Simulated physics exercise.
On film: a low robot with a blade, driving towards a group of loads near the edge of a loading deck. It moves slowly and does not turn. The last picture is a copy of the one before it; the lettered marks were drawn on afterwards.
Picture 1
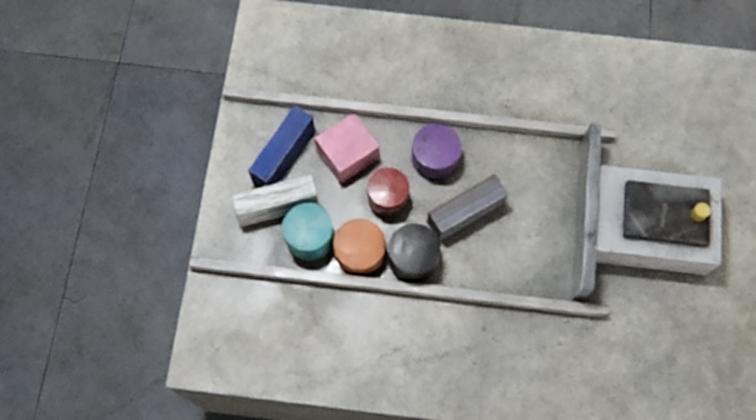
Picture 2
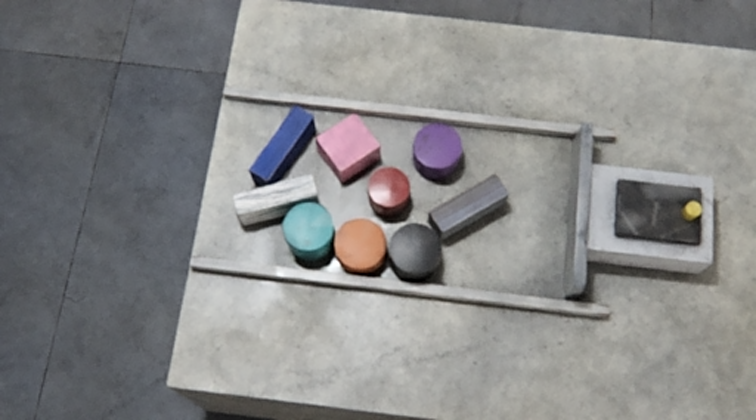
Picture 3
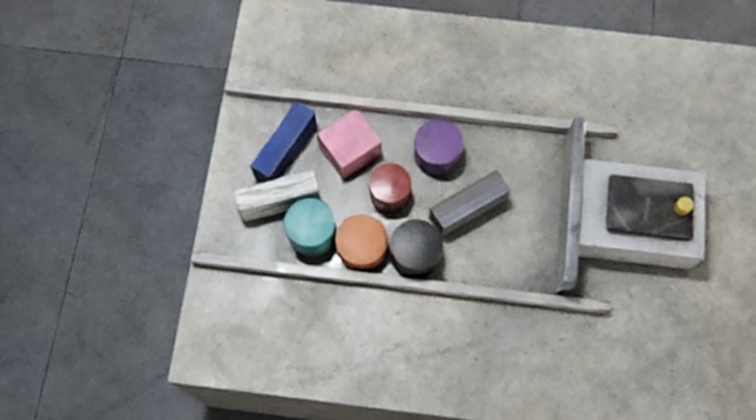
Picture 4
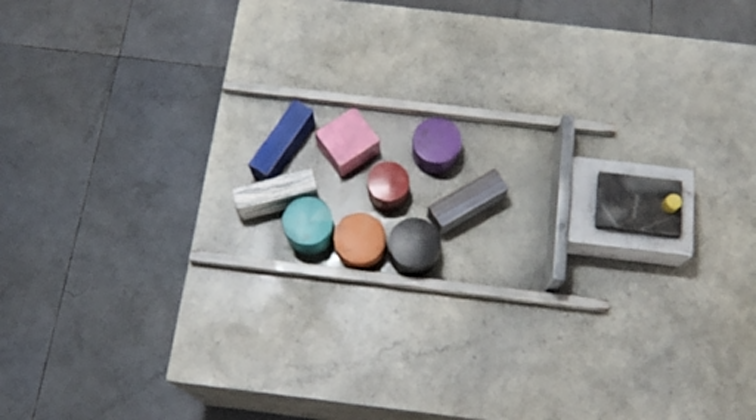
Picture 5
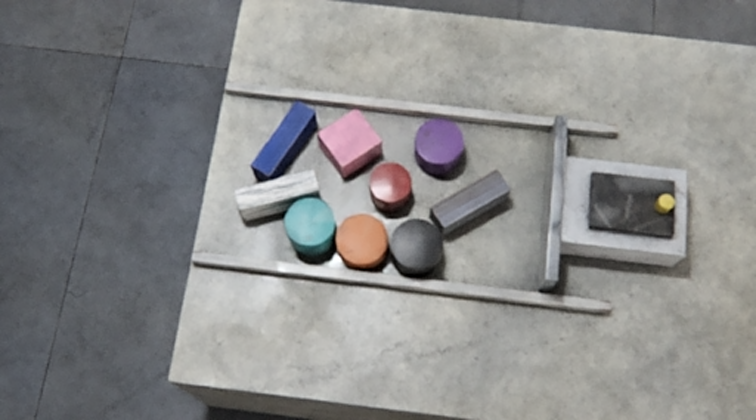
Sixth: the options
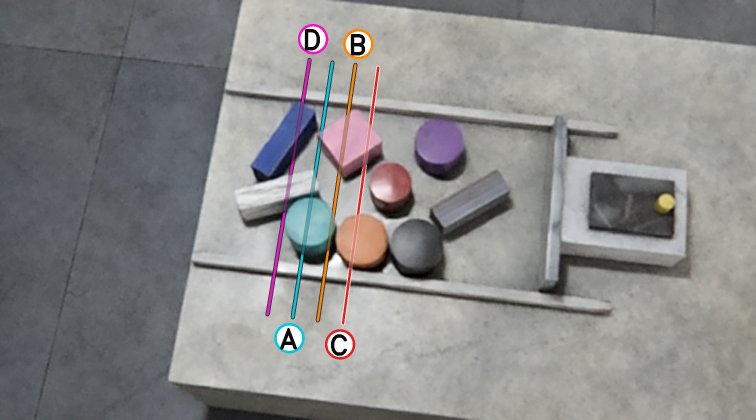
A low robot with a wide blade creeps left in a straight line between two rails on a stone-like deck, slightly closing the gap to a group of colourful canisters, sticks and a pink crate, which stay still.
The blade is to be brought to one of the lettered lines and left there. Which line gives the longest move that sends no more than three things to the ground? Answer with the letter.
As far as mark D.
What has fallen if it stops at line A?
The turquoise canister.
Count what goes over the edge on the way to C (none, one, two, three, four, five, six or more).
In all, none.
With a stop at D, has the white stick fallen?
Yes.
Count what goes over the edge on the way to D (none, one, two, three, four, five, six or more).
Three.
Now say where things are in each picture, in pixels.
In the first frame, robot (661, 212); black canister (414, 253); pink crate (348, 149).
In the second frame, robot (652, 210); white stick (277, 201).
In the third frame, robot (644, 206); red canister (390, 188).
In the fourth frame, robot (632, 203); grey stick (467, 202).
In the fifth frame, robot (626, 203); orange canister (362, 242); black canister (416, 249); pink crate (350, 144).
On the marked copy, A at (314, 184); B at (337, 187); C at (361, 189); D at (290, 181).
Following D. Soon after the start, robot (528, 192); purple canister (418, 136); grey stick (435, 194).
Later, robot (432, 181); turquoise canister (227, 221); blue stick (260, 139).
In the end, robot (357, 172); blue stick over the edge; turquoise canister over the edge; three fallen.
As for the rest, A is within the limit but short; B is within the limit but short; C is within the limit but short.
